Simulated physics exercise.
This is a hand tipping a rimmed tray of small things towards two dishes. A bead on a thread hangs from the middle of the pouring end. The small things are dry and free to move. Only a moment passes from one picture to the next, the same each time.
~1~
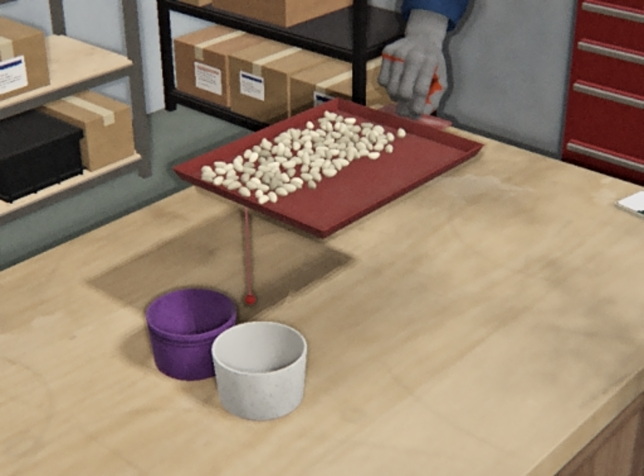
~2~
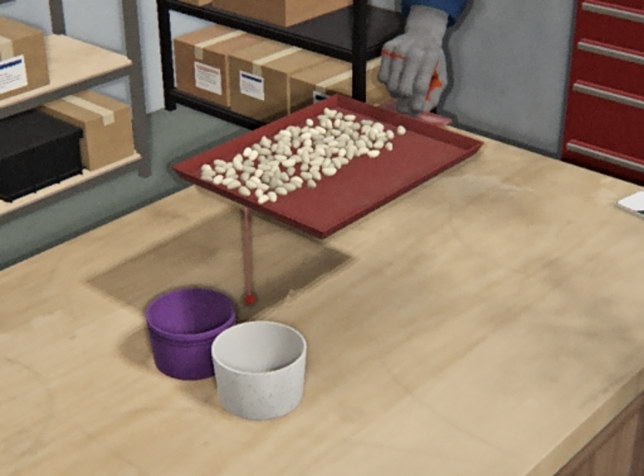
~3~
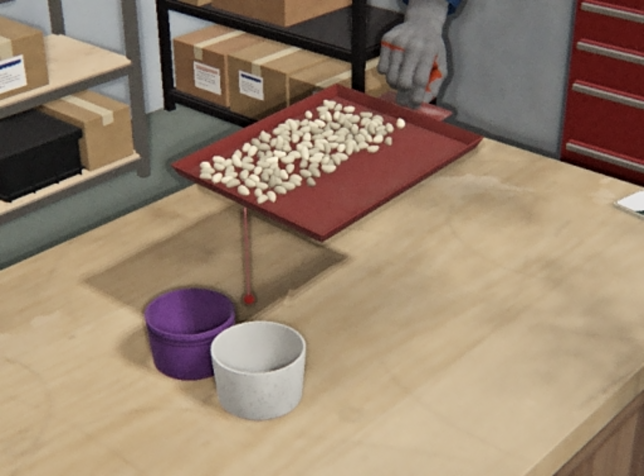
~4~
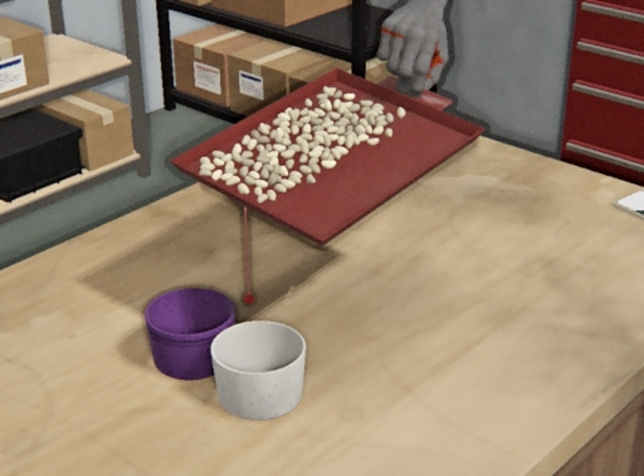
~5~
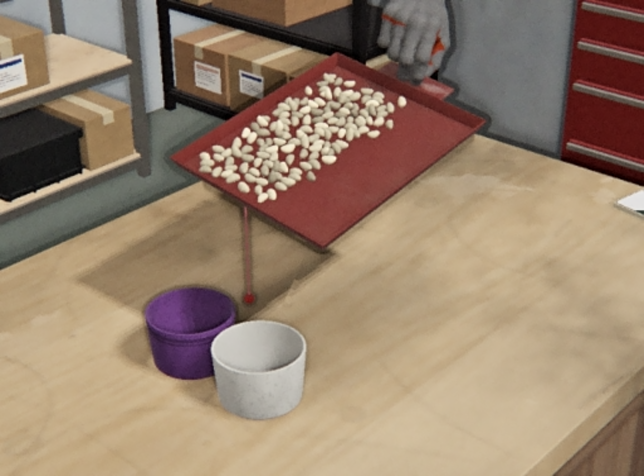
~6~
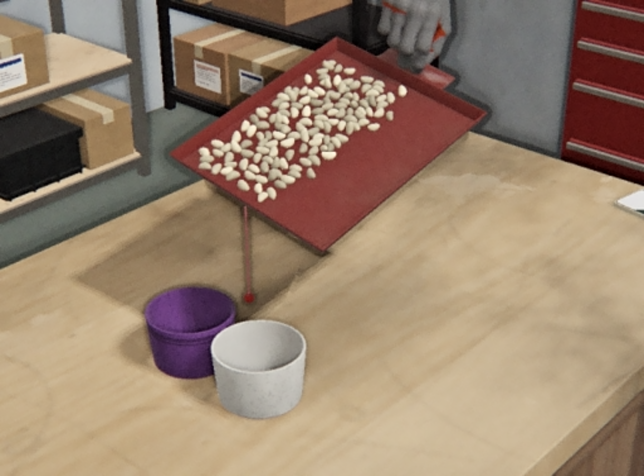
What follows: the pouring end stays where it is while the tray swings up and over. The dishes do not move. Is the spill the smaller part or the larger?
The two hold less than half of the load.
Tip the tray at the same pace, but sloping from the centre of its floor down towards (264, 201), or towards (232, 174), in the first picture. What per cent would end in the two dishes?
In turn 80 and 10 in a hundred.
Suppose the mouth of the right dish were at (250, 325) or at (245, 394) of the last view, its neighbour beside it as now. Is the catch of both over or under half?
One: Less than half. Two: Under half.
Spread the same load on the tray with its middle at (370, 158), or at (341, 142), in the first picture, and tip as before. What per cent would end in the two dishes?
The first gives 10 %, the second 10 %.
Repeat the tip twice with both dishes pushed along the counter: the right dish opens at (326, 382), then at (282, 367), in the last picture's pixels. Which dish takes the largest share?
First right, then the right dish.
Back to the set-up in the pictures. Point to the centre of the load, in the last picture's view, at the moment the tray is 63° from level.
Close to (313, 260).
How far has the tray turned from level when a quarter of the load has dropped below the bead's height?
Roughly 65°.
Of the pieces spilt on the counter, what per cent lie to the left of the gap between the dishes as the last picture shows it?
Roughly 0 in a hundred.
Shortly afterwards, tray tipped steeply; near half on the tray; a little in the right dish; a little outside both; near a third in the air.
Next, tray tipped past a quarter turn; near a quarter in the right dish; the bulk outside both; only a few in the air.
Some moments later, tray tipped past a quarter turn; near a quarter in the right dish; the bulk outside both.
In the end, tray tipped past a quarter turn; near a quarter in the right dish; none at all in the left dish; the bulk outside both.
